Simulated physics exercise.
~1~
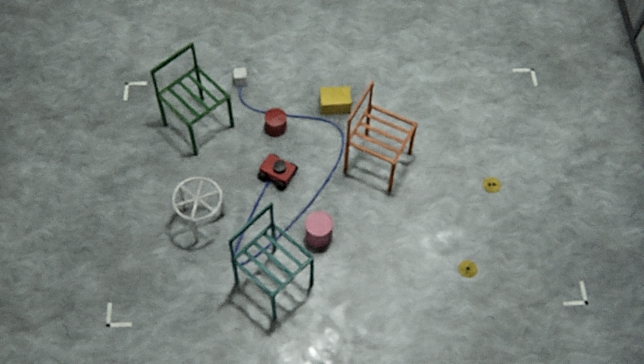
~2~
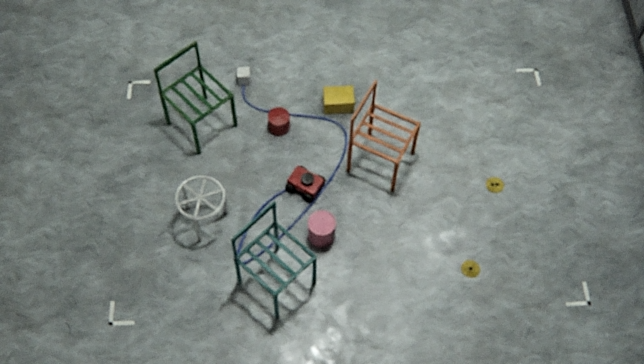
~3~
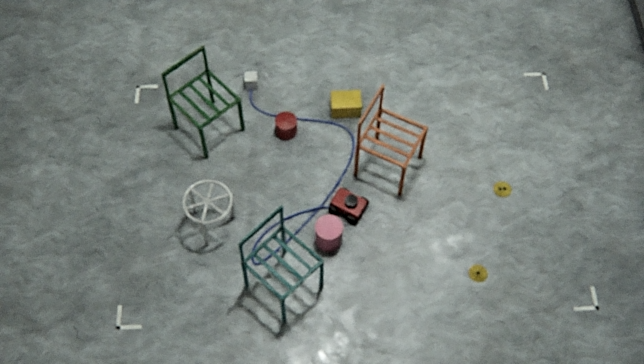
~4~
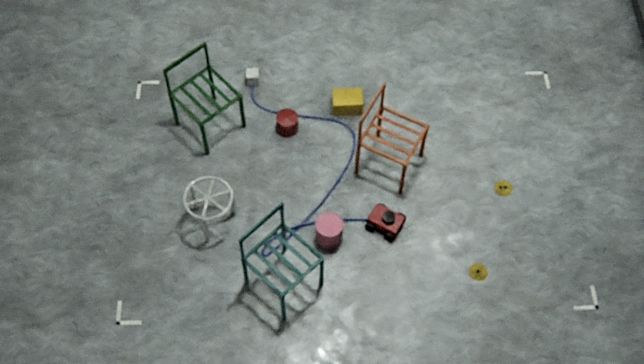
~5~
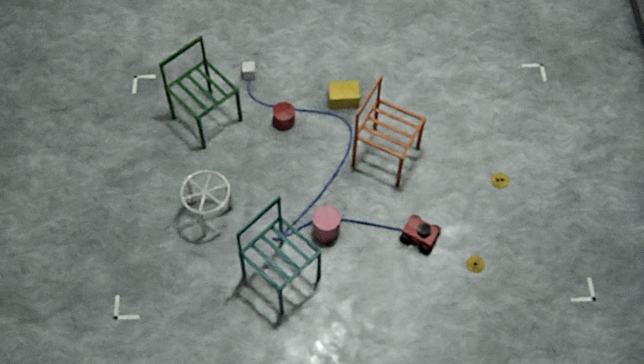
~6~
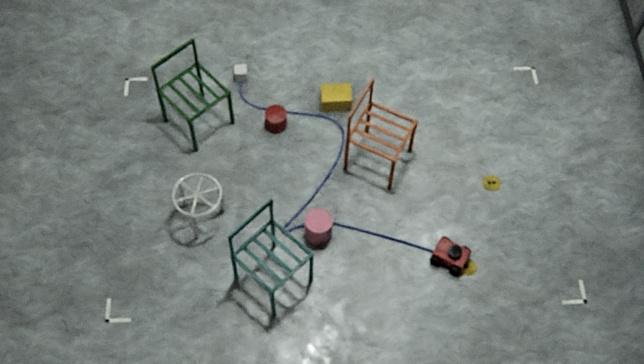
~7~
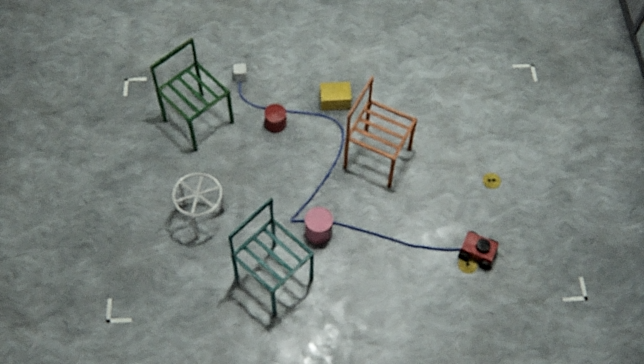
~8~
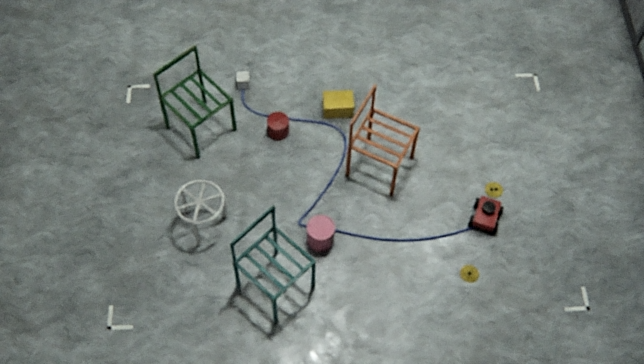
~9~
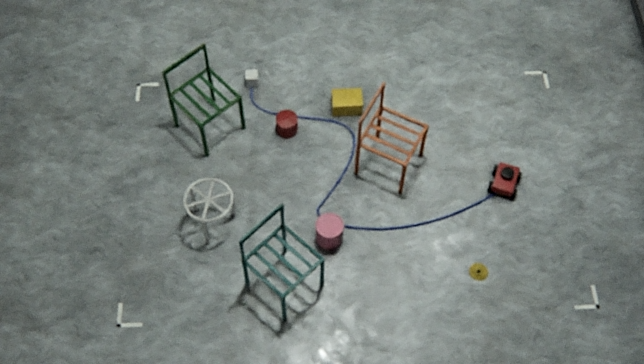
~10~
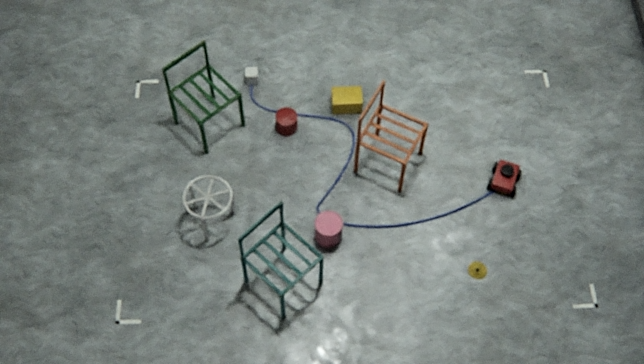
A mottled grey concrete floor with white corner marks is seen from high above through a slightly swaying camera. A green chair stands at upper left, an orange chair right of centre and a teal chair below, with a white stool, red tub, yellow crate and pink bucket among them. A small red cart, trailing a blue lead from a pale block, drives down and right past the pink bucket, drawing the lead out behind it. It reaches the lower yellow mark, then turns upward to the other one. There it stops, the lead curving back around the bucket, with the furniture still in place.
